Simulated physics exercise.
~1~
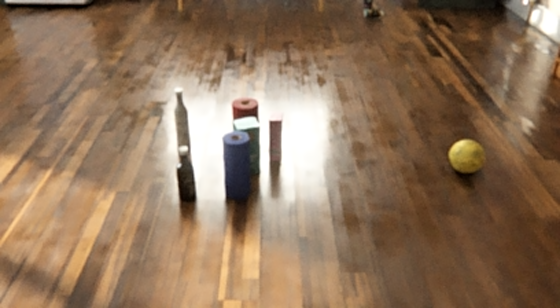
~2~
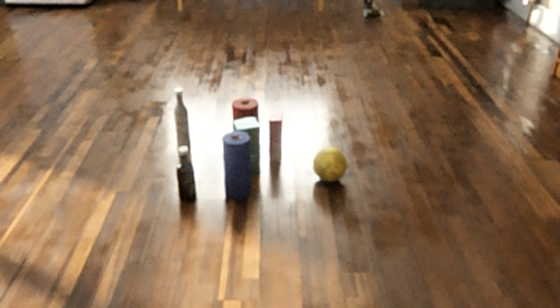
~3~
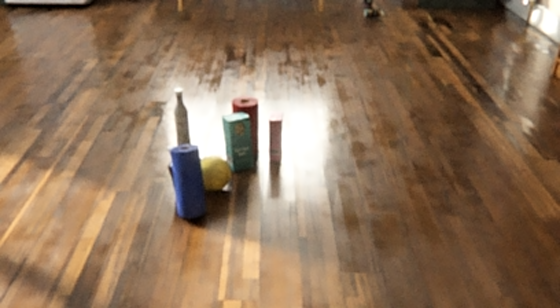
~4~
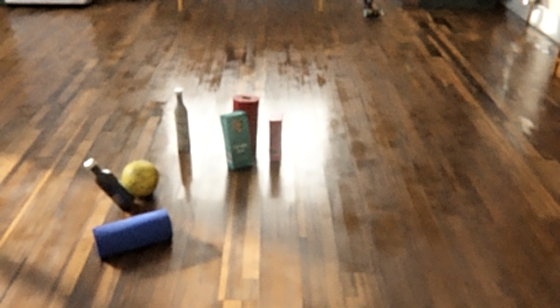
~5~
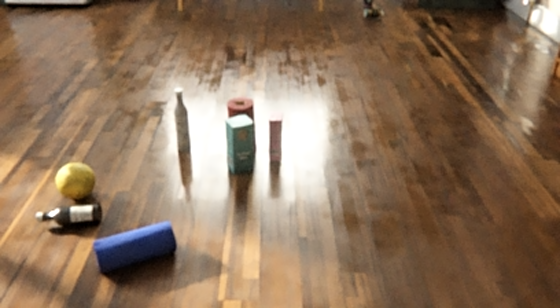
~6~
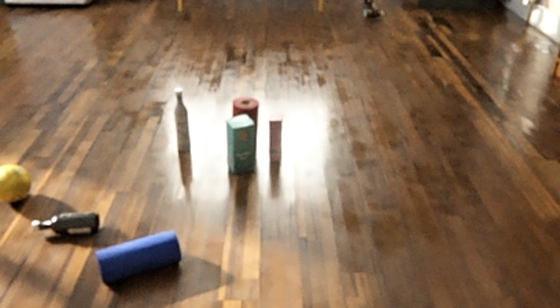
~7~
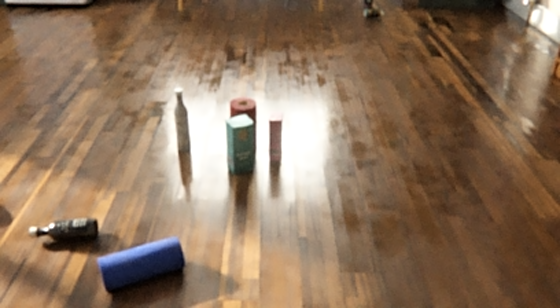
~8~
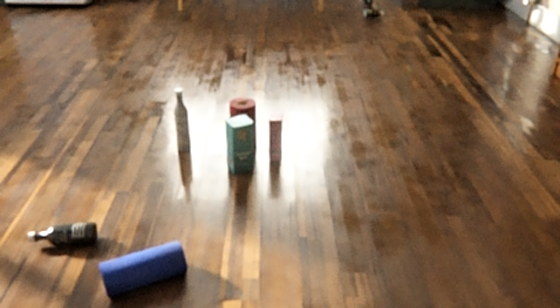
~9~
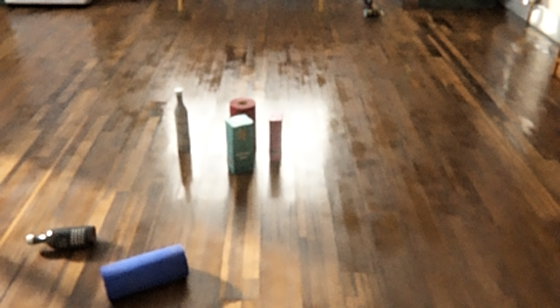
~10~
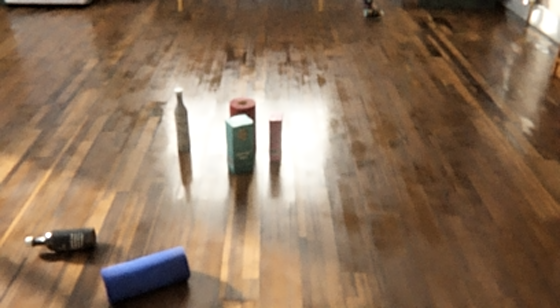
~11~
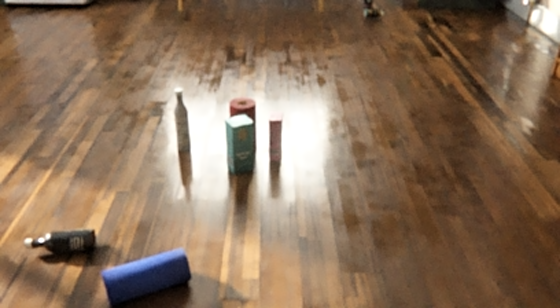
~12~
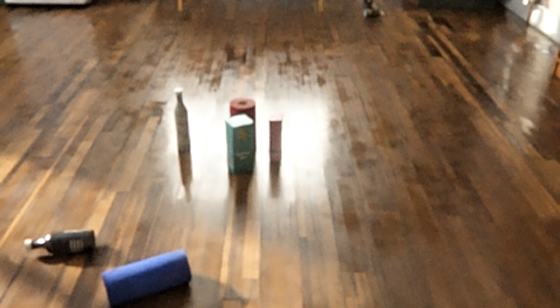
We see a yellow ball roll left across a wooden floor into a group of upright objects, knocking over a blue roll and a black bottle and jolting a turquoise carton, then leave at the left while the carton and the others remain standing.
